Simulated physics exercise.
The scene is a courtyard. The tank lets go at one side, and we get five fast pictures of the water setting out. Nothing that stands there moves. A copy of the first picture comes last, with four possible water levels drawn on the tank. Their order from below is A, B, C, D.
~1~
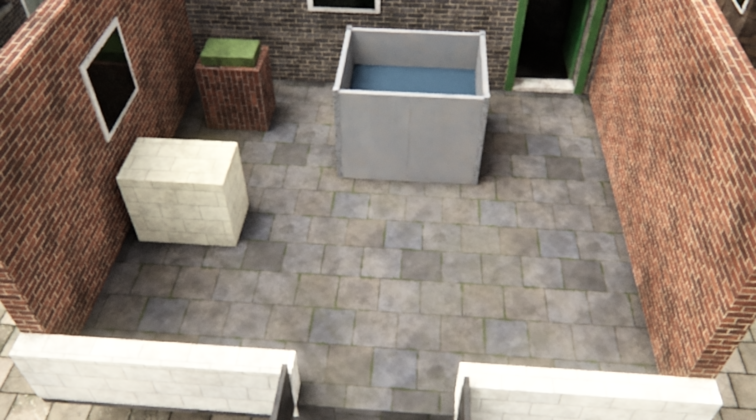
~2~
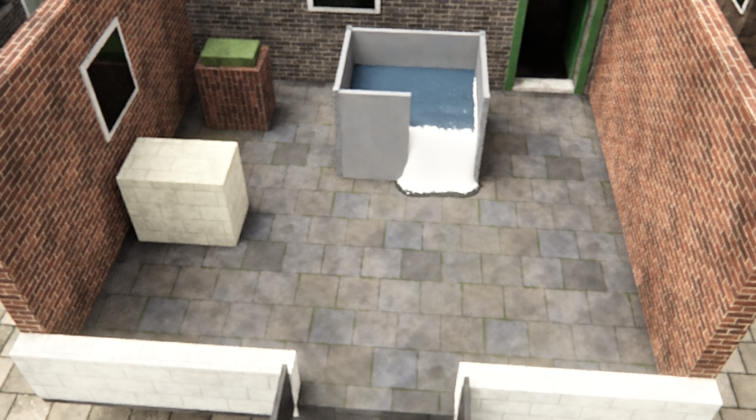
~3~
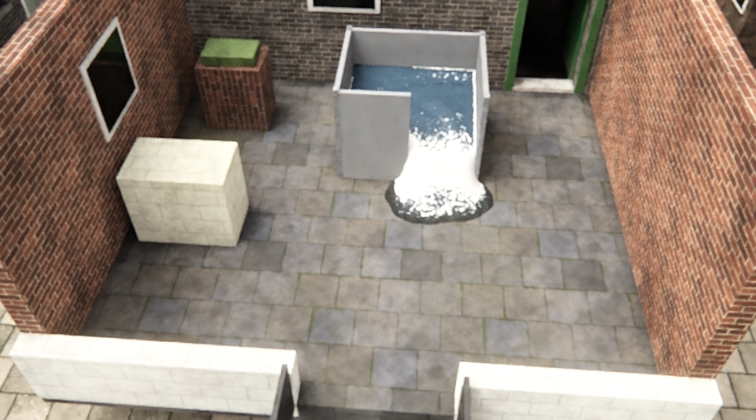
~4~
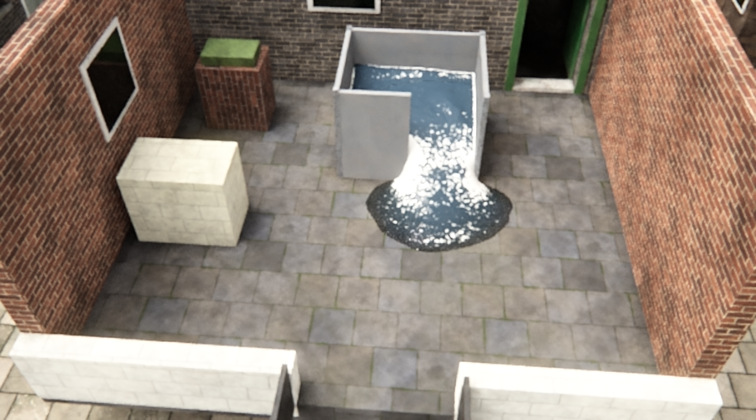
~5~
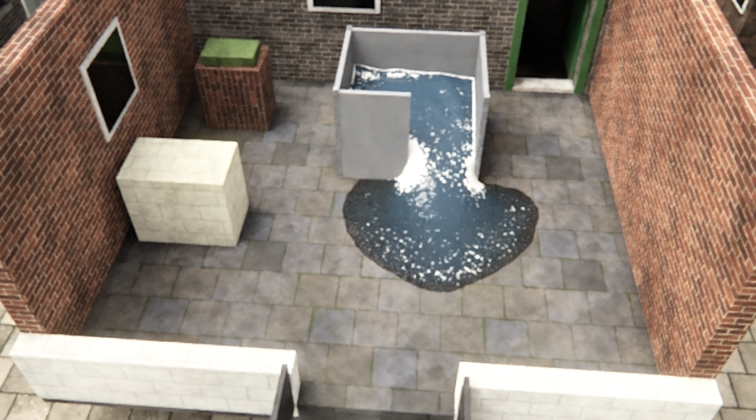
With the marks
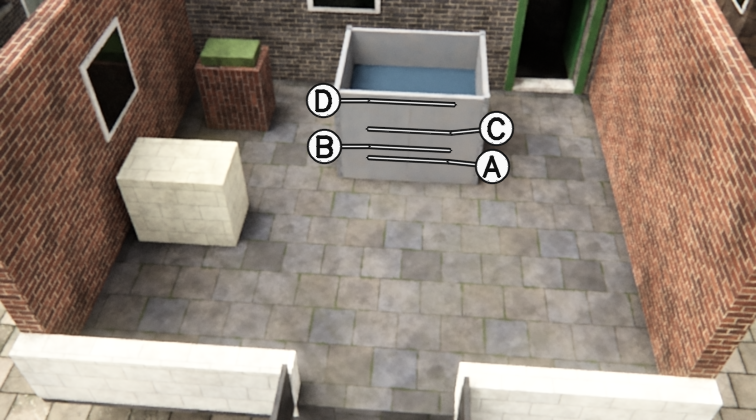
A large grey tank of water stood in a brick-walled courtyard until part of its front disappeared, and the water poured out in a white, foamy rush, spreading forward across the paving in a widening dark puddle.
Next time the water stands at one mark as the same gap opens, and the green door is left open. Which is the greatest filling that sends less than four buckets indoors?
I would pick level C.
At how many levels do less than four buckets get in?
Three.
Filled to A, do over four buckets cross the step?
No, not at all.
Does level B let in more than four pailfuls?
No, not at all.
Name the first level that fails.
Level D.
On the marked copy, A at (408, 159); B at (409, 148); C at (409, 130); D at (410, 102); from the bottom up A, B, C, D.
With A, nothing gets over.
With B, nothing gets over.
With C, a bucket or two gets in.
With D, about 8 bucketfuls get in.
